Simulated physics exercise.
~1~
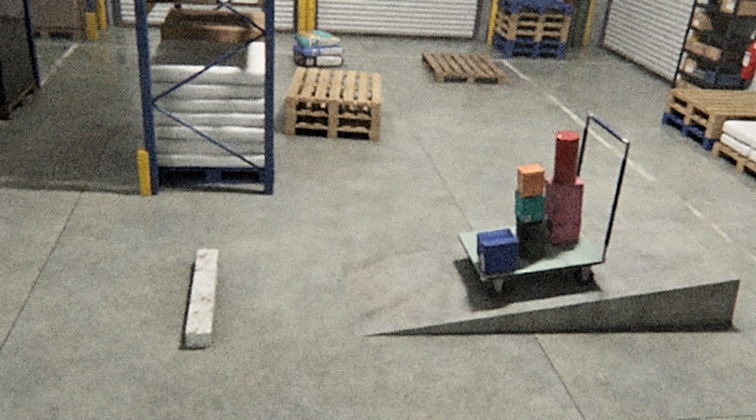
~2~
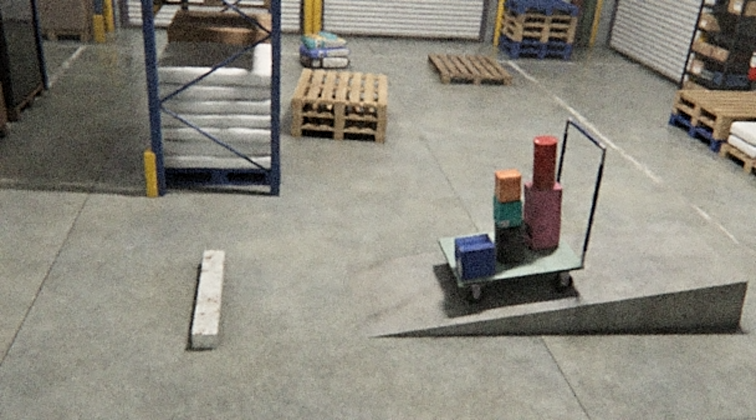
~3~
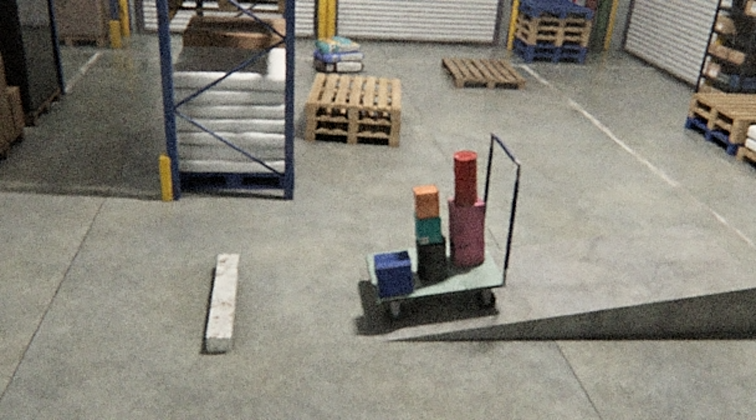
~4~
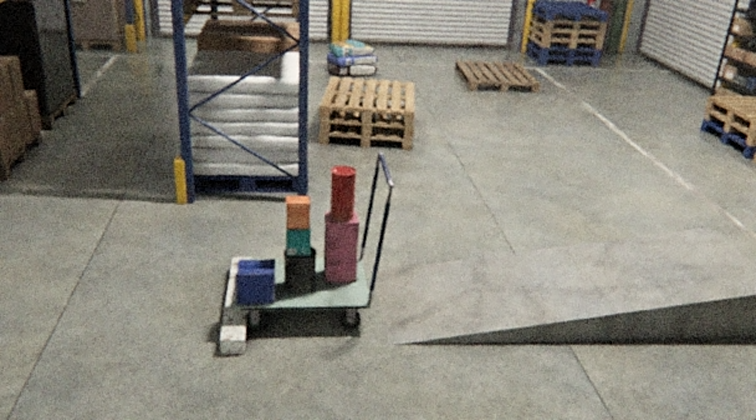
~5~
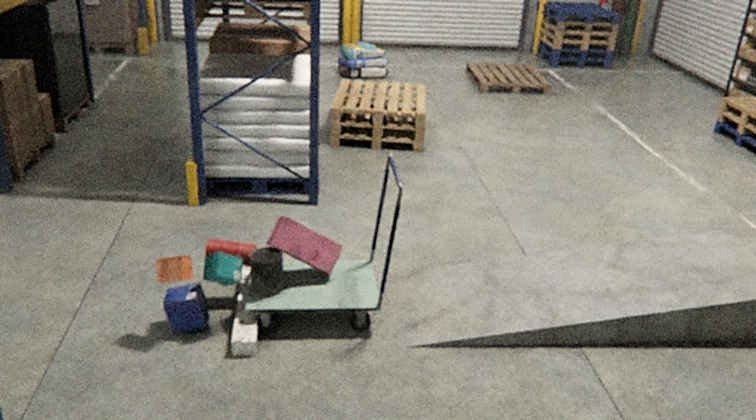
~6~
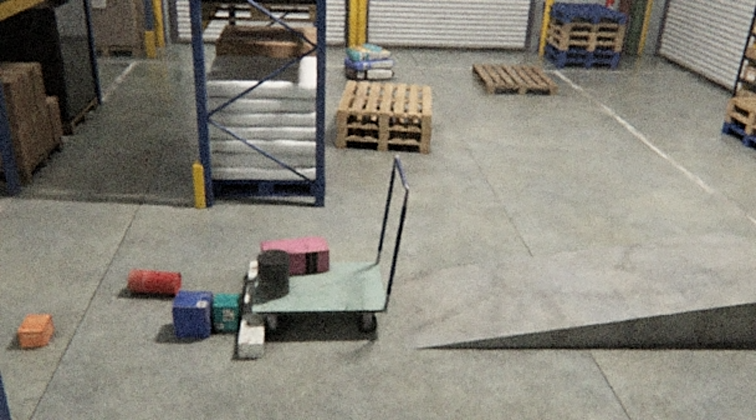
In this clip, a trolley loaded with boxes, a black pail and a red canister rolls left off a ramp and stops at a kerb, throwing its load forward; the orange, turquoise and blue boxes and canister end up on the floor, while the toppled pink box and upright pail stay aboard.
